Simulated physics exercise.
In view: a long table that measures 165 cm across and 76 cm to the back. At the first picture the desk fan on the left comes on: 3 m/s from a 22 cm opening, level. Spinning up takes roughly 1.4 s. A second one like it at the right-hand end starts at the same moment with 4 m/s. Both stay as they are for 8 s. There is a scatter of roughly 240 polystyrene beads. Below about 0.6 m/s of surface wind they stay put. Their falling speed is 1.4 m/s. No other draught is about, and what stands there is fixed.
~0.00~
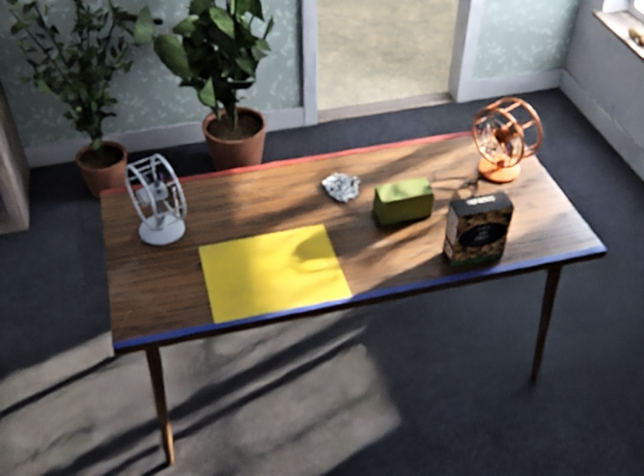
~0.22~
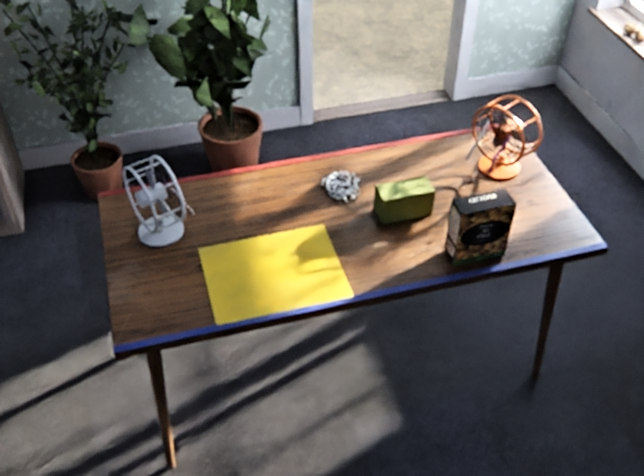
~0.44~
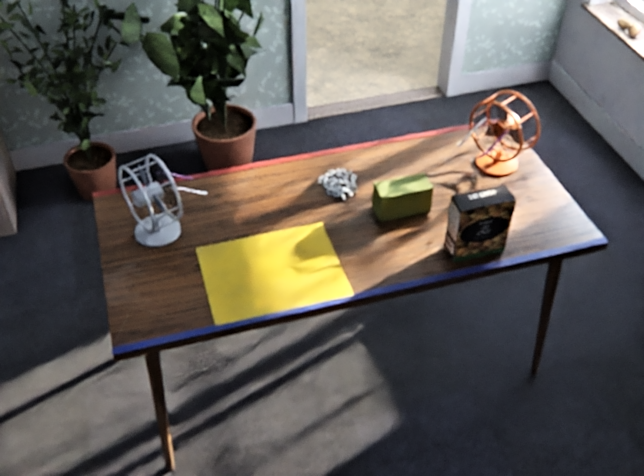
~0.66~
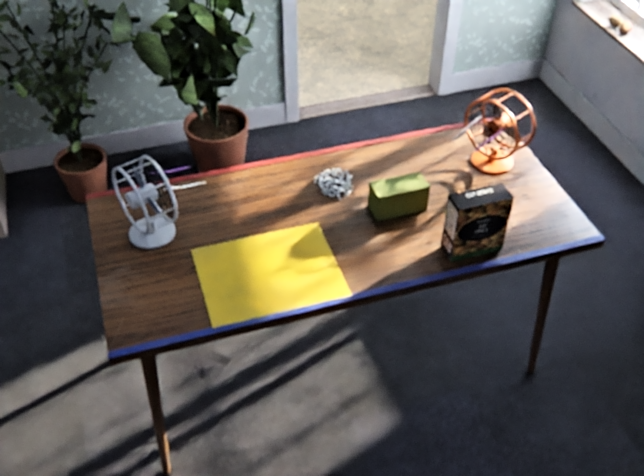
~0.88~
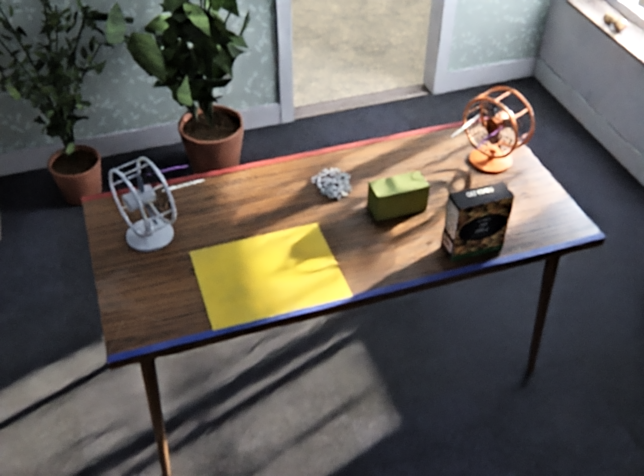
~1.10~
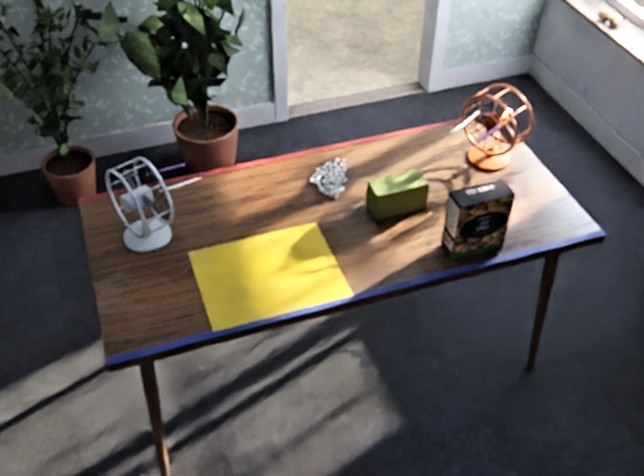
The left fan's blades turn, then the pale beads on the wooden table shift slightly.
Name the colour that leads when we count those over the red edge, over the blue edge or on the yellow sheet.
It is red that takes the most.
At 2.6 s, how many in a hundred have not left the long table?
About 25 %.
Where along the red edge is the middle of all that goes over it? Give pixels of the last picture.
Near (371, 138).
After 1.6 s the count stands so, 0 % are over the blue edge, 28 % over the red edge and 10 % on the yellow sheet; the middle of those left on the top is near (329, 184).
After 2.6 s the count stands so, 0 % are over the blue edge, 58 % over the red edge and 4 % on the yellow sheet; the middle of those left on the top is near (164, 248).
After 4.4 s the count stands so, 0 % are over the blue edge, 62 % over the red edge and 0 % on the yellow sheet.
After 8.0 s, at the end, 0 % are over the blue edge, 62 % over the red edge and 0 % on the yellow sheet.
